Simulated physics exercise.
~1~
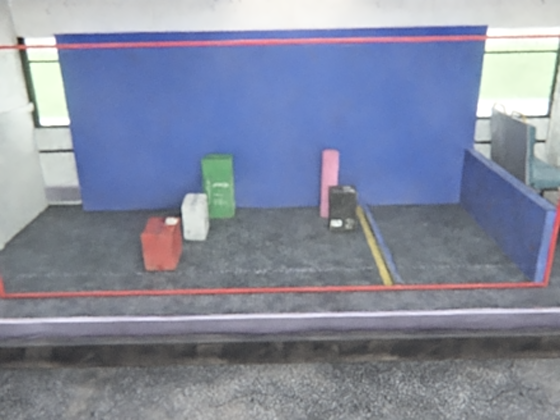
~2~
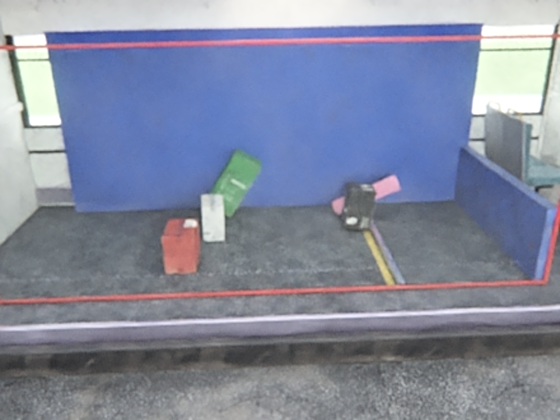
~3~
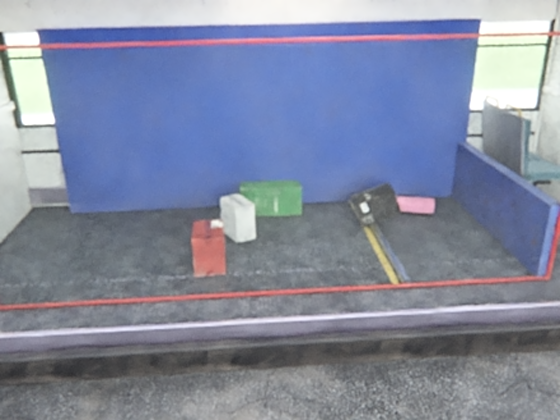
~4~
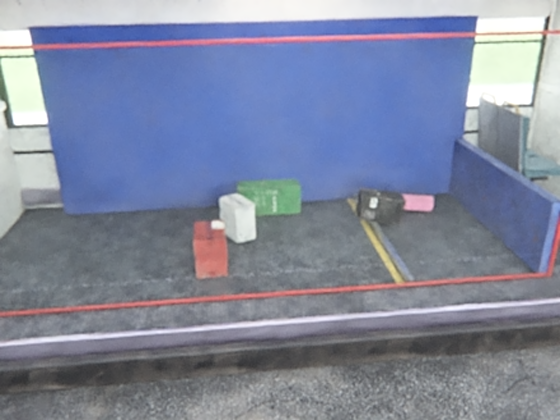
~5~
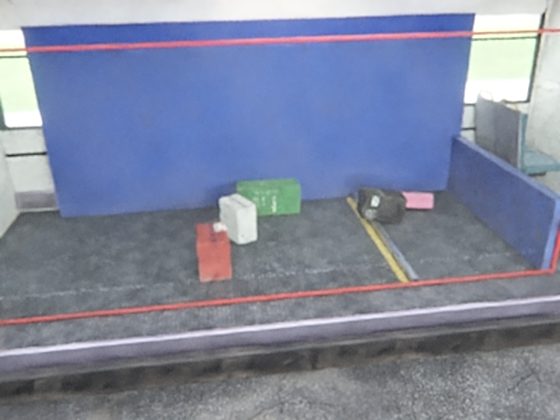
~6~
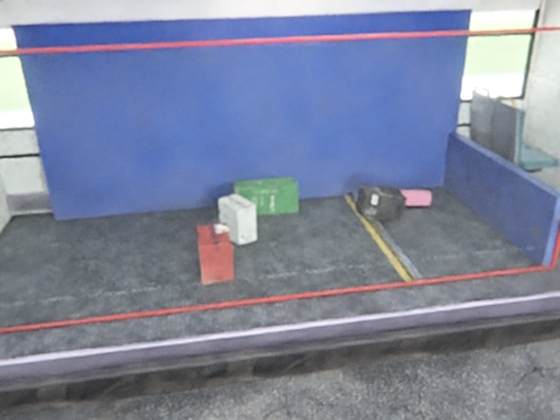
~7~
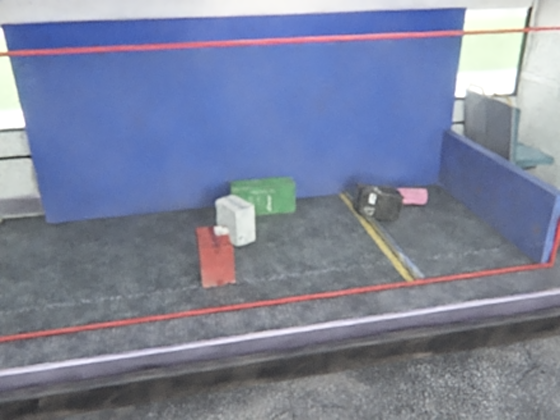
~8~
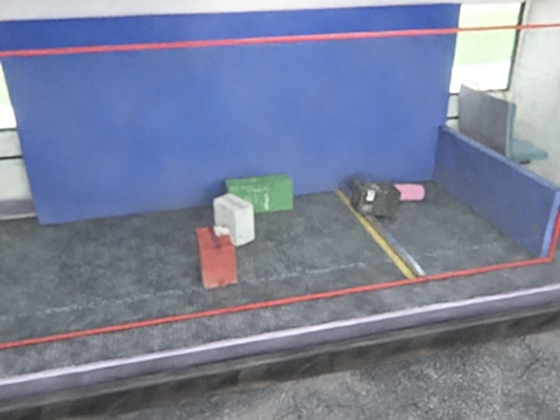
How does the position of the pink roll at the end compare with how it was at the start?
At the start the pink roll stands upright, but by the end it is lying on its side.
